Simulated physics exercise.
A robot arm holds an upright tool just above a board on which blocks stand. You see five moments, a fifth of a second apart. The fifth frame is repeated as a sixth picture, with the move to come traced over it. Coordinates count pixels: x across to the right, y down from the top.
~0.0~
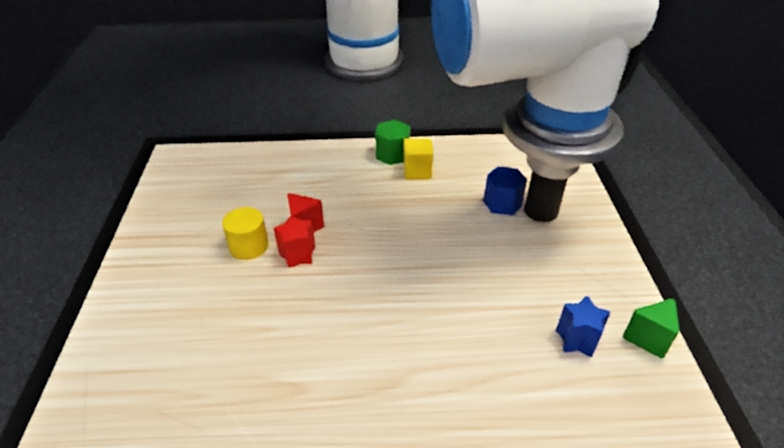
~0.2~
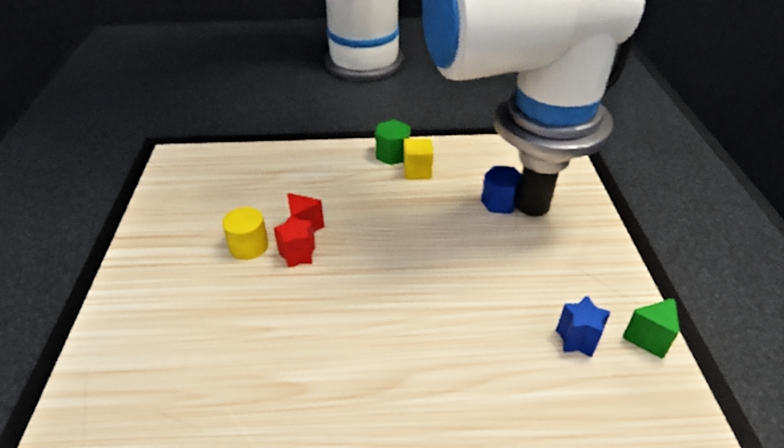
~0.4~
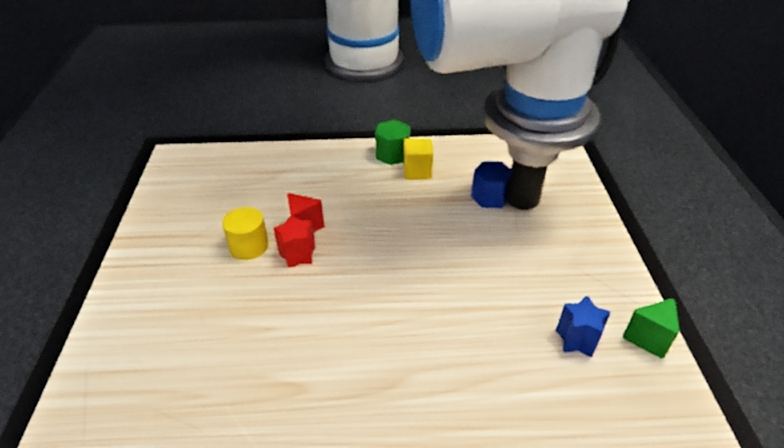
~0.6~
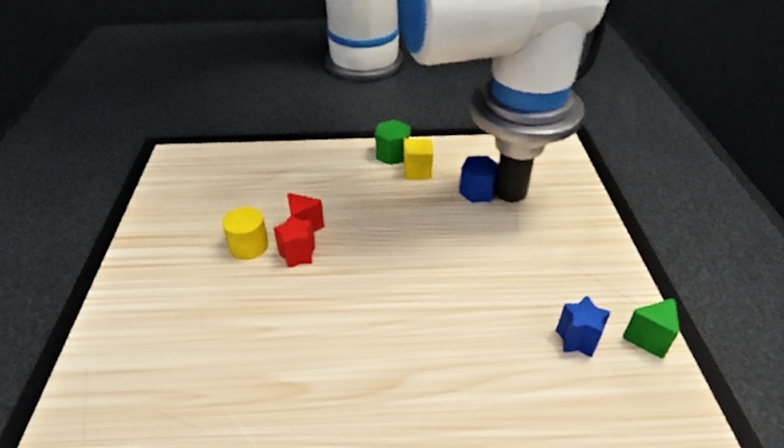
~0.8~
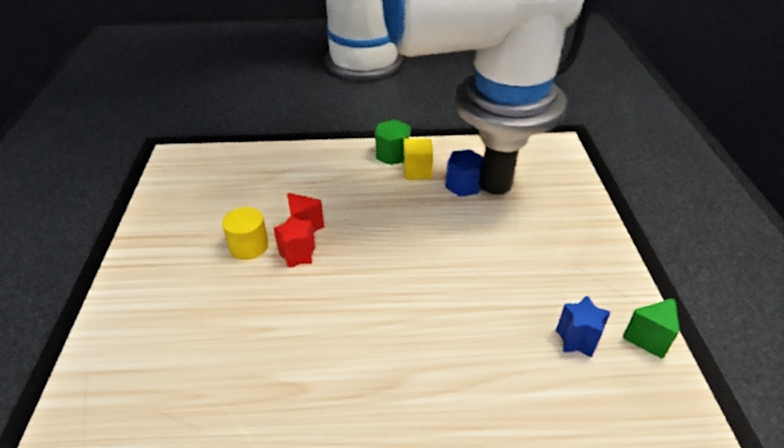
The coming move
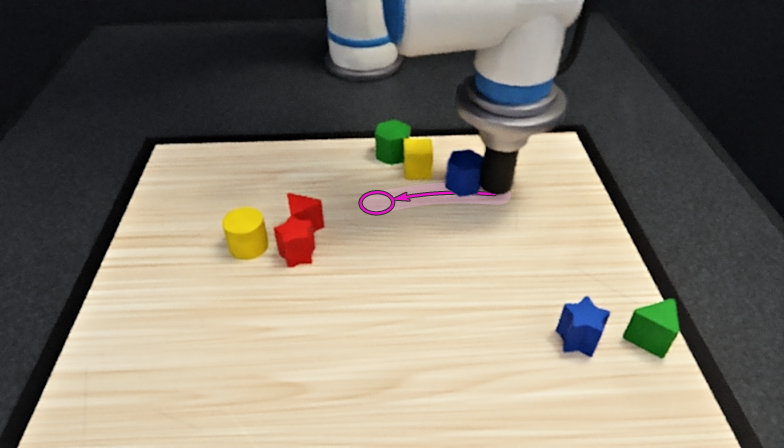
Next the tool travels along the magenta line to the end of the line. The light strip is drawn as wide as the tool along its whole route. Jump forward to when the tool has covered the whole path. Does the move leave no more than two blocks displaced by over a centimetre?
No, that is not how it ends up.
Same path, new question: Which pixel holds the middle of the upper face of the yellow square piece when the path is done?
Its top middle is near (384, 136).
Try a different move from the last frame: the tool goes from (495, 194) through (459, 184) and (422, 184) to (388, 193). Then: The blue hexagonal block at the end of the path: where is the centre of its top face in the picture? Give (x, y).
At (367, 151).
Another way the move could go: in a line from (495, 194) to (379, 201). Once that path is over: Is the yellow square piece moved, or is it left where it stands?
Shifted out of place.
The drawn path runs from (495, 194) via (455, 193) and (416, 196), ending at (377, 203).
The first path, step by step. One third of the way, tool at (455, 183); green hexagonal block at (388, 126); yellow square piece at (403, 144), turned 35° clockwise; blue hexagonal block at (427, 156), turned 10° clockwise.
Two thirds of the way, tool at (415, 186); green hexagonal block at (381, 120); yellow square piece at (386, 136), turned 65° clockwise; blue hexagonal block at (394, 154), turned 45° clockwise.
At the end, tool at (377, 193); red triangular piece not moved; green hexagonal block at (381, 119); yellow square piece at (384, 136), turned 75° clockwise; blue hexagonal block at (386, 153), turned 55° clockwise.
